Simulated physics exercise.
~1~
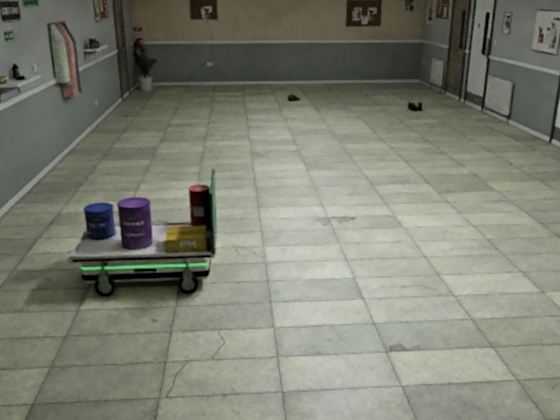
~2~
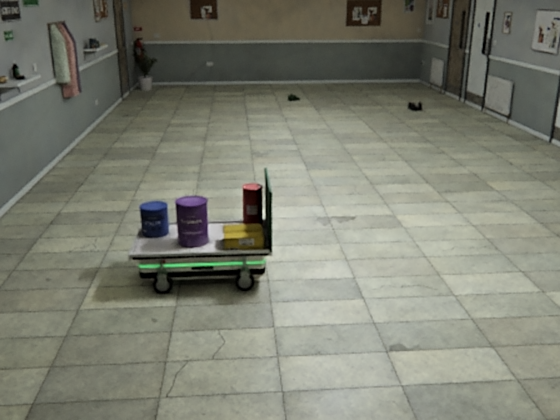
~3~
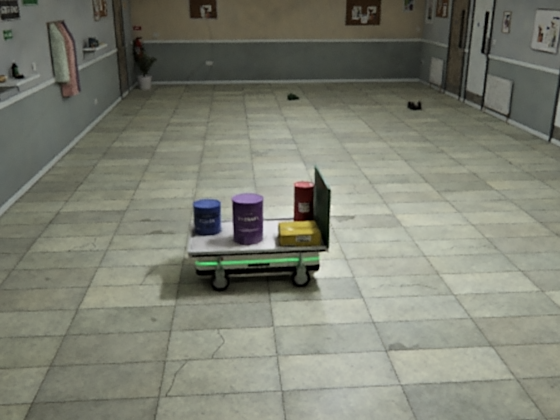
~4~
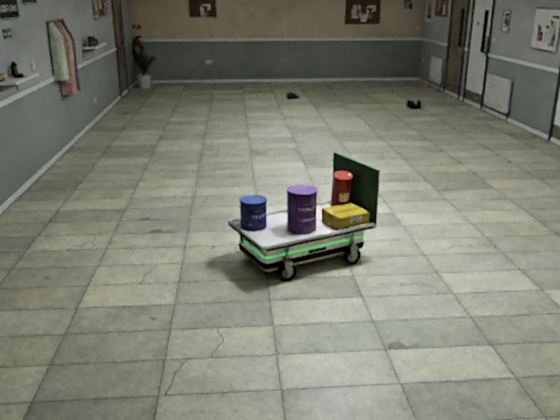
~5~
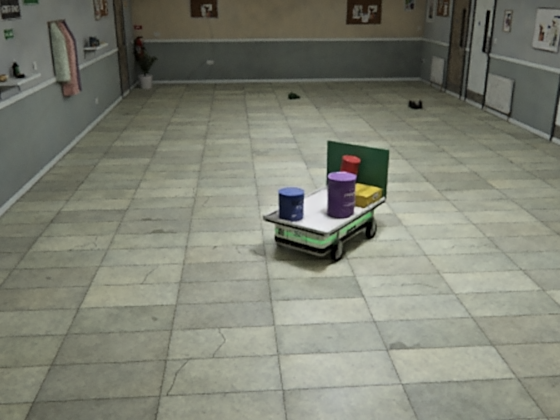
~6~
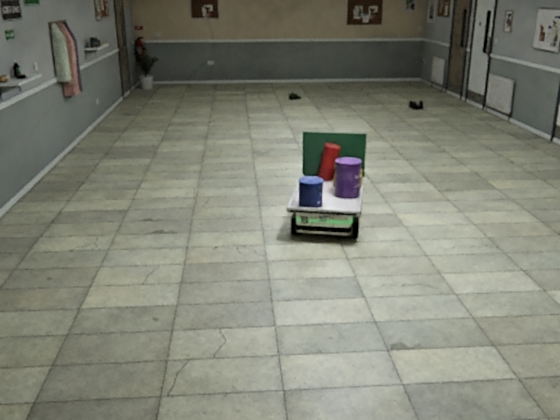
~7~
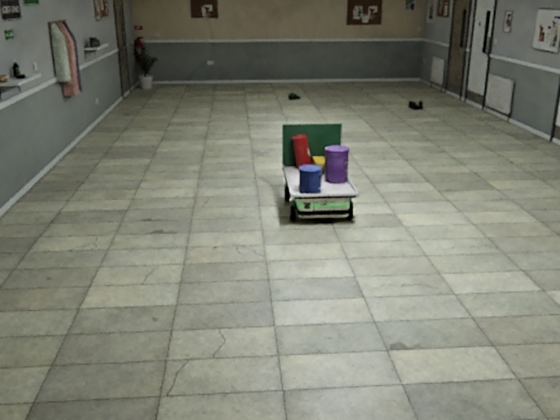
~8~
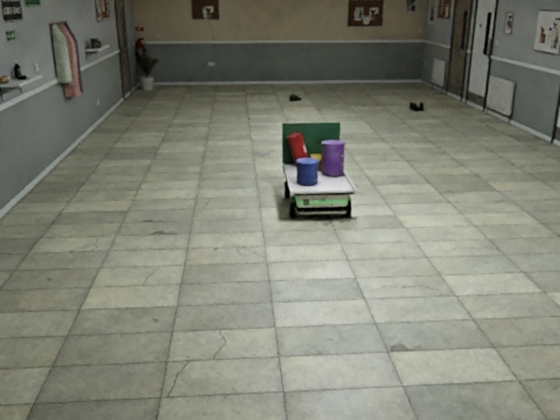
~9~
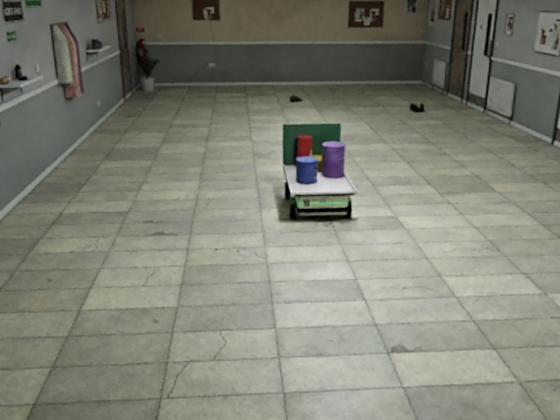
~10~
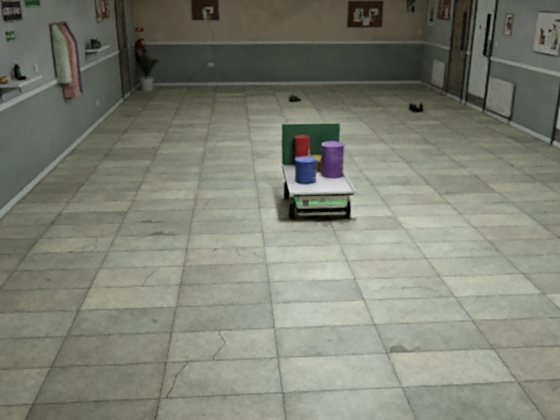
A flat cart carrying blue, purple and red containers and a yellow box rolled right across a tiled floor, then curved away toward the back of the room. The red canister leaned during the turn but settled upright as the cart stopped.
